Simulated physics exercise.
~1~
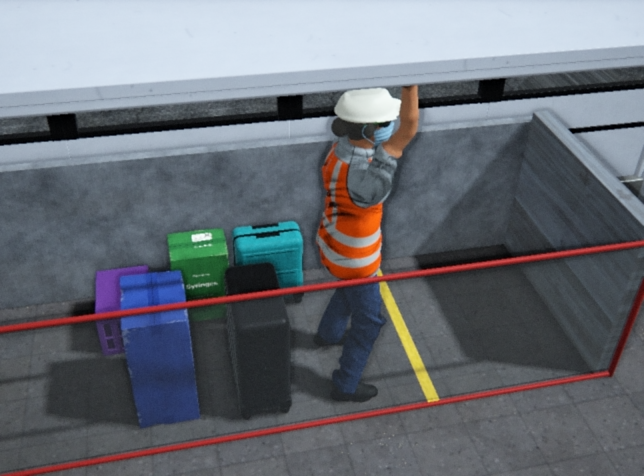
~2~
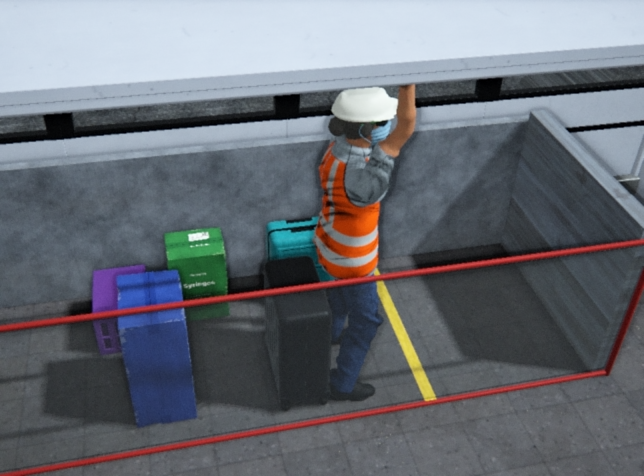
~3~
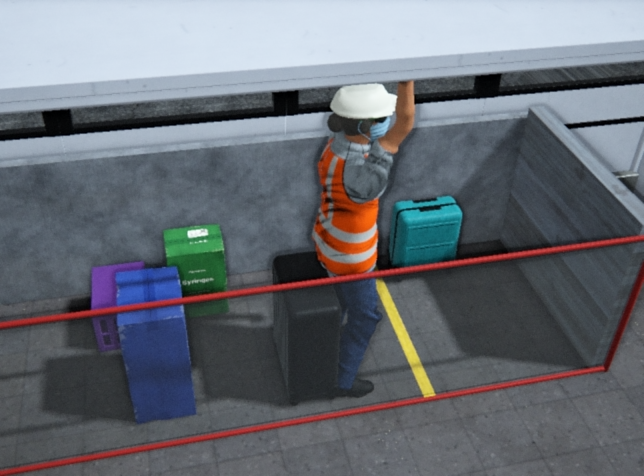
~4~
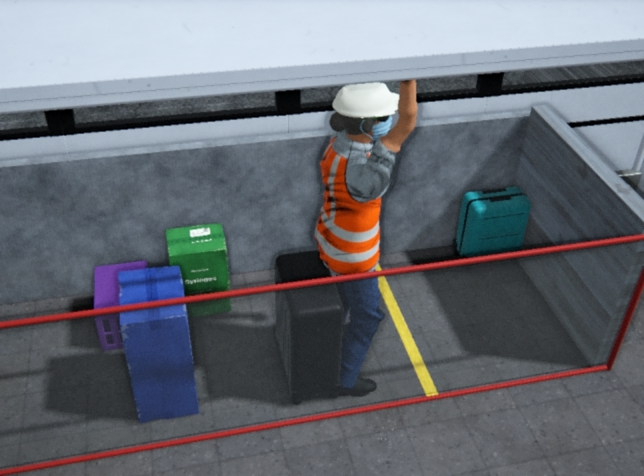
A teal wheeled case rolled right, passing behind a standing worker and over the yellow line to the far end, while the big black case slid a little right and stopped short of it; the blue, green and purple luggage stayed put.
